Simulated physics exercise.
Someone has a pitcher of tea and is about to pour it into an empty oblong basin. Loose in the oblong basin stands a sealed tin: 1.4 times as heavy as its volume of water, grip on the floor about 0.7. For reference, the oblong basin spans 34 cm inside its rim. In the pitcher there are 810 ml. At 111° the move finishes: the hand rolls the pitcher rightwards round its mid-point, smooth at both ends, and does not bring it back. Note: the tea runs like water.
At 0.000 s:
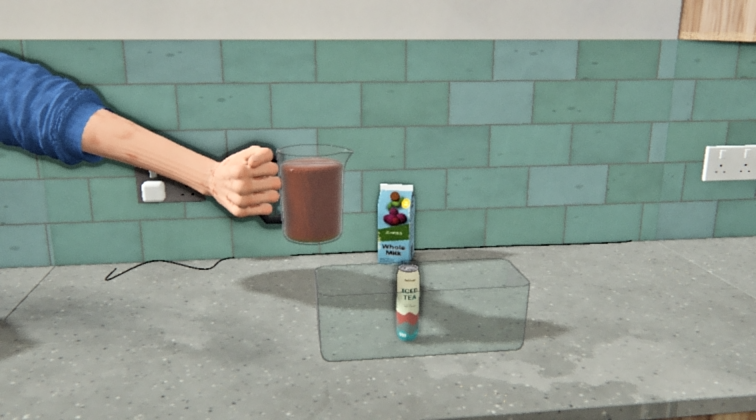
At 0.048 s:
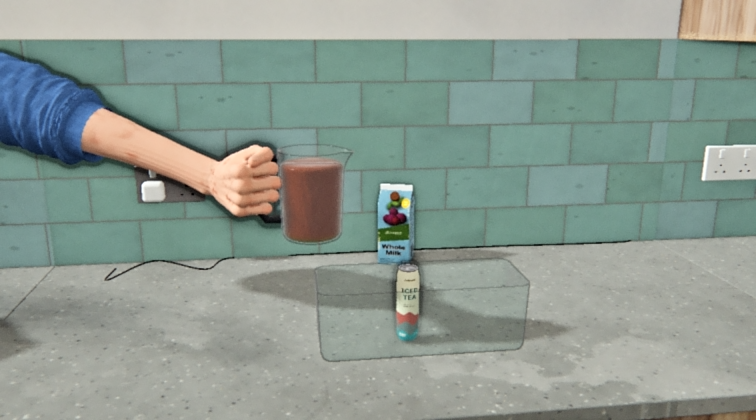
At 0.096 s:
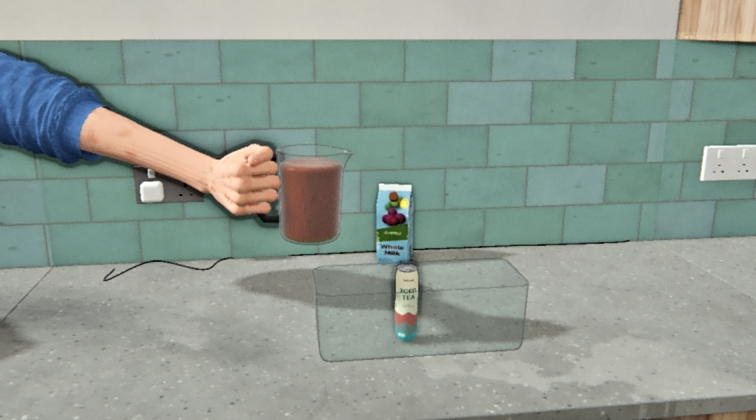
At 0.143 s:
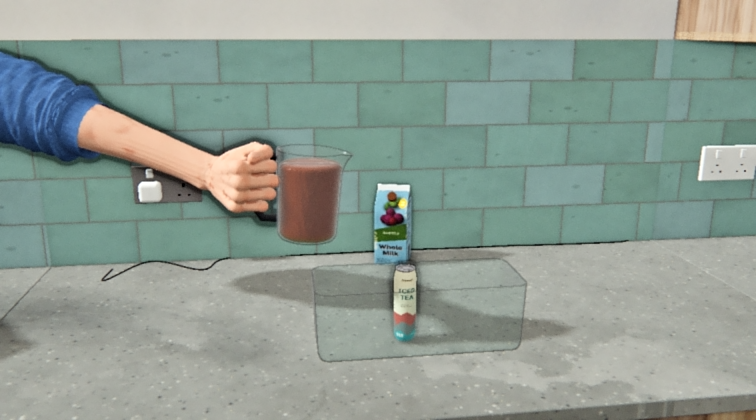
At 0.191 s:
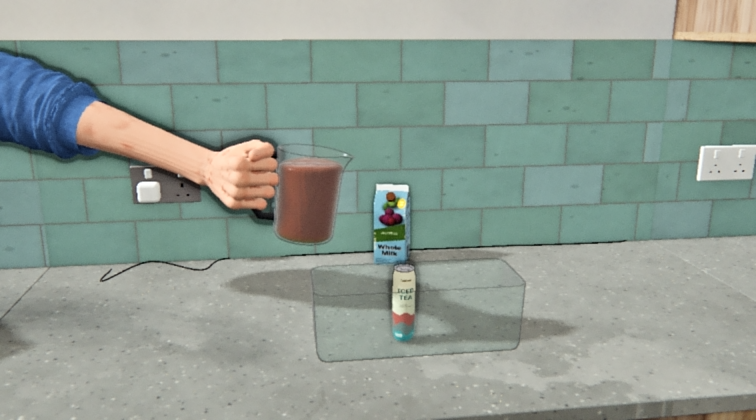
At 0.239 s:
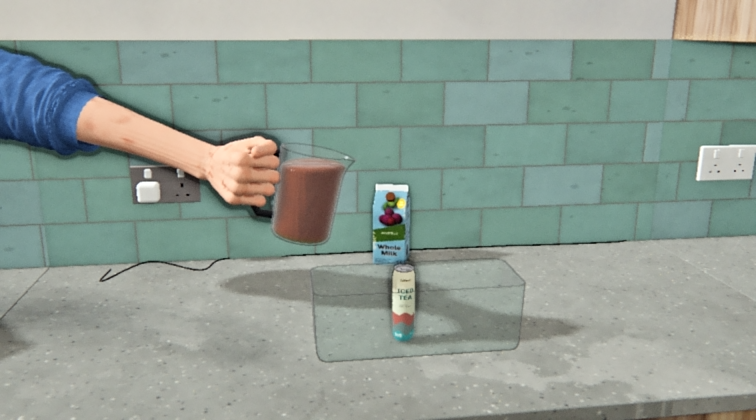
A hand held a clear pitcher of reddish-brown tea above a kitchen counter, beside an empty see-through basin, a can and a carton, keeping it nearly still before slowly tilting it slightly to the right.
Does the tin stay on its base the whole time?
No: It is tipped.
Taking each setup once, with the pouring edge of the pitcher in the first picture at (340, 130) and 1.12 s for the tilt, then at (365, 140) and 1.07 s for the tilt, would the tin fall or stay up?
Run one: It tumbles. Run two: It tumbles.
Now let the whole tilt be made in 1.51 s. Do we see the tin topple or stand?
Well, the tin simply tips.
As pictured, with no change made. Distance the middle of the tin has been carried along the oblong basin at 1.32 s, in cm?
Close to 8 cm.
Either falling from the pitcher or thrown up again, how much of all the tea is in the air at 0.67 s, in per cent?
Estimate: About 16 % of all of it.
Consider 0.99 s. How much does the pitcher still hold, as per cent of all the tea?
What remains is about 30 percent of it all.
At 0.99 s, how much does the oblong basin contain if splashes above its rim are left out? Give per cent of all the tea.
About 50 %.
After 0.67 s the tilt is 67° and 83 per cent is still to pour; the tin stands where it began.
After 0.99 s the tilt is 104° and 29 per cent is still to pour; the tin stands where it began.
After 1.32 s the tilt is 111° and 1 per cent is still to pour; the tin lies on its side.
After 1.68 s the tilt is 111° and 0 per cent is still to pour; the tin lies on its side.
In the end the tin lies on its side.
